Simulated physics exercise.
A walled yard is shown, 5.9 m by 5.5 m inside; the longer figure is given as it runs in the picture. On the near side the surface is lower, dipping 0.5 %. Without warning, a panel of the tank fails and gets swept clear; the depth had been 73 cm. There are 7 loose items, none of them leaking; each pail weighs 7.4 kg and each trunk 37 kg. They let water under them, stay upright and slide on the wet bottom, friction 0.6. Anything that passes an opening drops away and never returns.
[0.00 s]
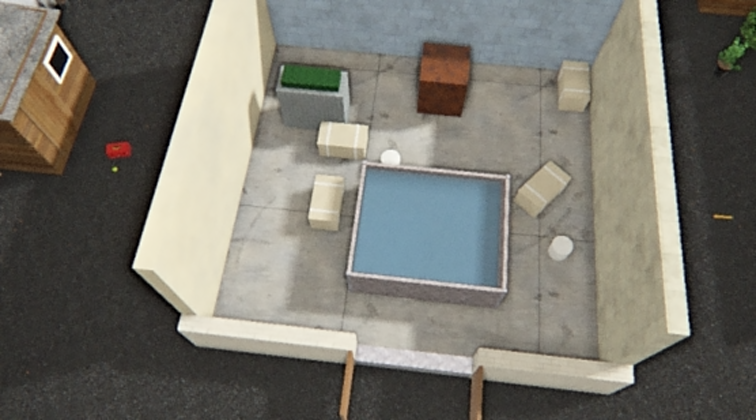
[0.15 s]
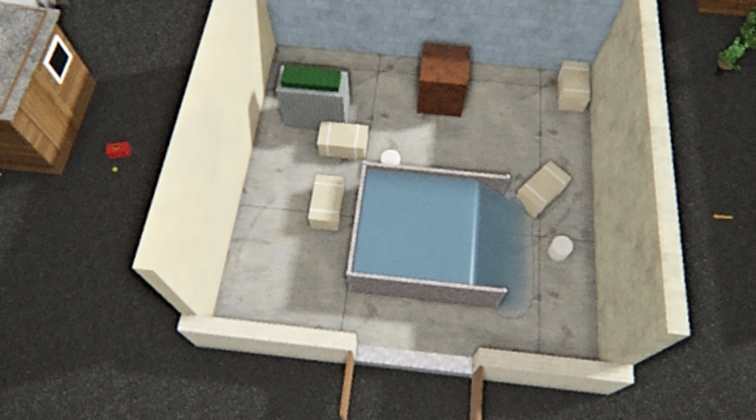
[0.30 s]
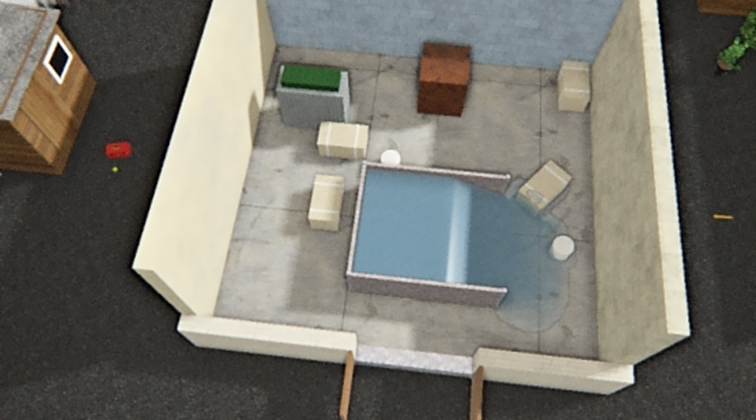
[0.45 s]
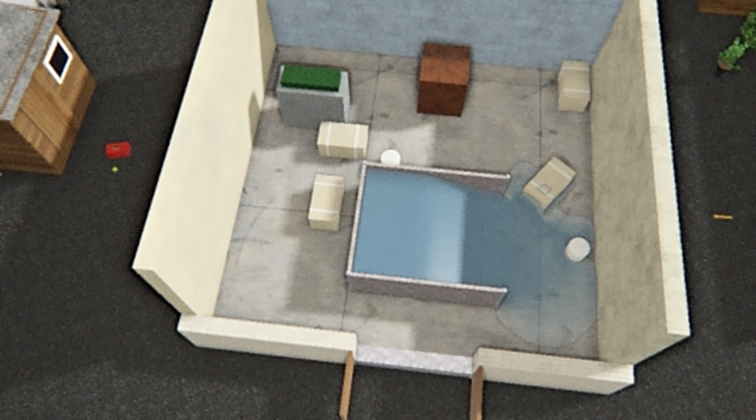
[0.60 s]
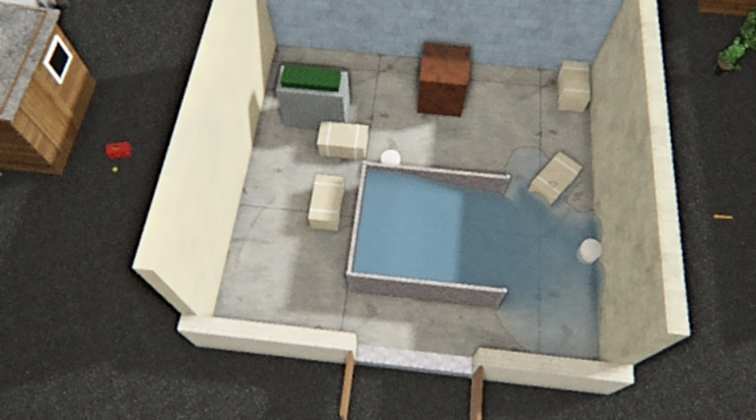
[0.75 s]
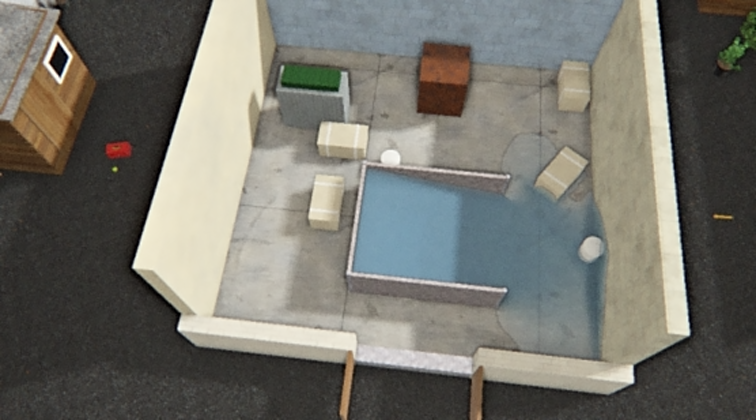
The clip opens on a walled yard with a rectangular tank of blue water among pale trunks and a white pail. The tank's right side gives way and water spreads across the floor to the right-hand wall, pushing the pail rightward and shifting and turning the nearby trunk slightly.
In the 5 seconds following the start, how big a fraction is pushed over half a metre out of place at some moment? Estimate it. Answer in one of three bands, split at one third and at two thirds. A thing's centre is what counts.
One to two thirds.
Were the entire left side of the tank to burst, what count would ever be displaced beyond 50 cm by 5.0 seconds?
Then 3.
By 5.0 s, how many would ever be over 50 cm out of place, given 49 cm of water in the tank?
The count would be 3.
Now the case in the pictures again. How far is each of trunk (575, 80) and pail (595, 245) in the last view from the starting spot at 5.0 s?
Shifts in order: 140 cm; 200 cm.
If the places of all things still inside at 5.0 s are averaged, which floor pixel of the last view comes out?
Centred roughly on (409, 139).
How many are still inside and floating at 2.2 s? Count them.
It comes to 2 of them.
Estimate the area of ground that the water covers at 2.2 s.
Near 15 m2 in all.
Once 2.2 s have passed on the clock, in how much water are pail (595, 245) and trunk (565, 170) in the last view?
Depths: Near 41 cm, then near 8 cm.
After 1.1 s 1 of 7 are over 50 cm from their spots; 1 afloat.
After 2.2 s 1 of 7 are over 50 cm from their spots; 2 afloat.
After 3.5 s 3 of 7 are over 50 cm from their spots; 2 afloat.
After 5.0 s 3 of 7 are over 50 cm from their spots, and 3 have been at some point; 2 afloat.
